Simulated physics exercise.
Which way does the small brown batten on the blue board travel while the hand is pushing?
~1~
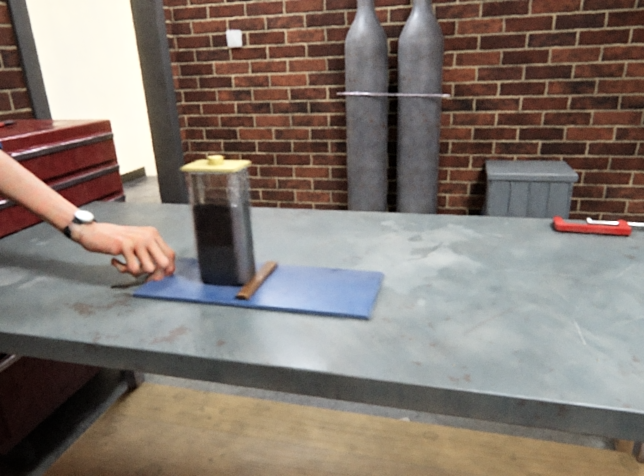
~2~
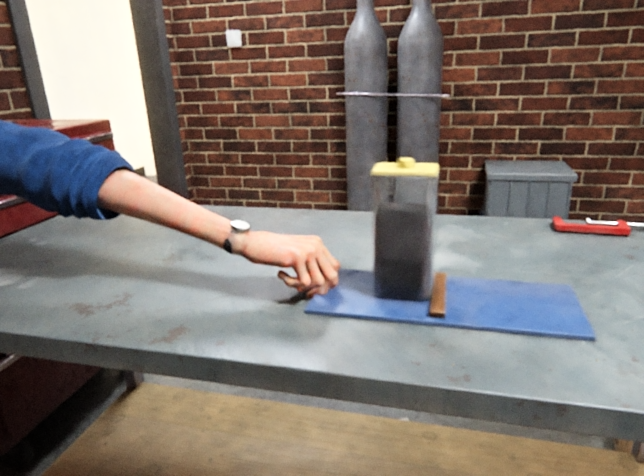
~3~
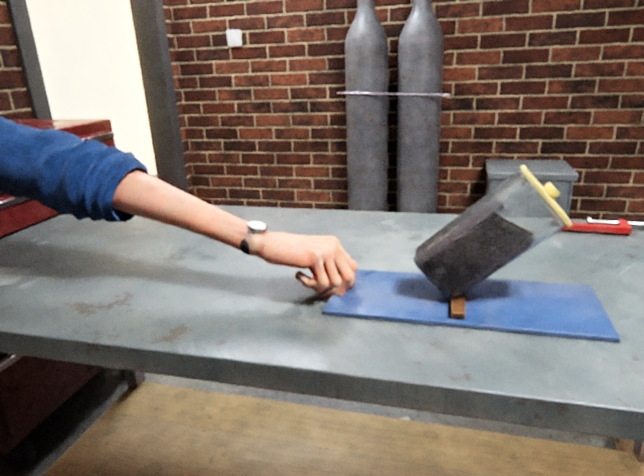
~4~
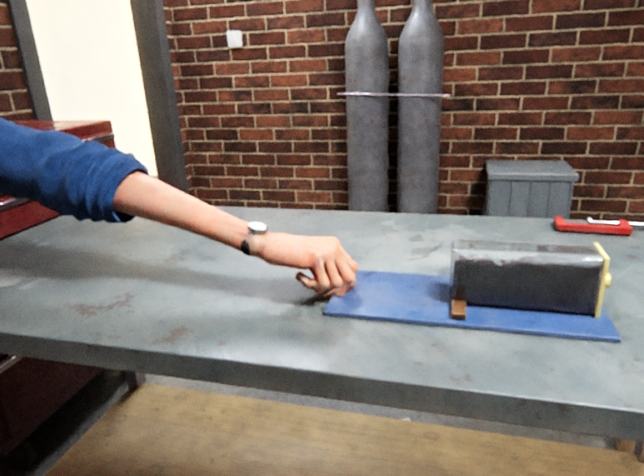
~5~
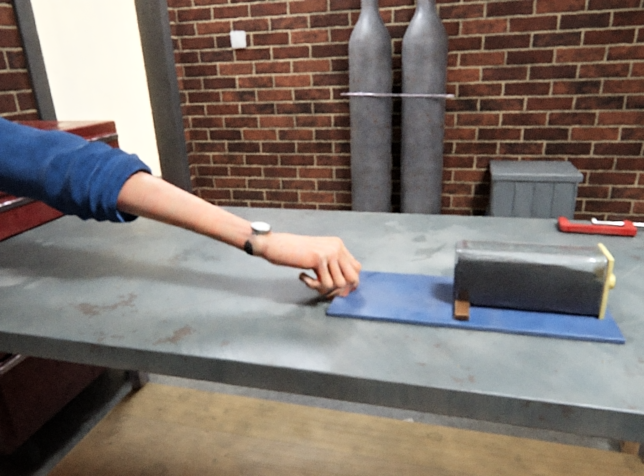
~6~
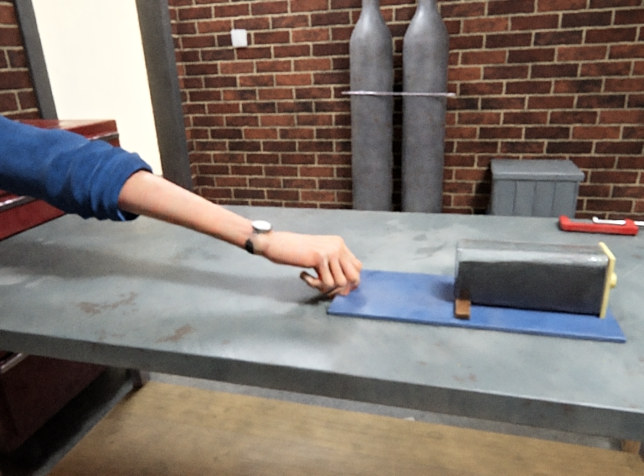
The batten moves to the right, carried along with the blue board.
On a workshop table, a hand pushes a blue board right and stops, the square bottle aboard toppling onto its side.
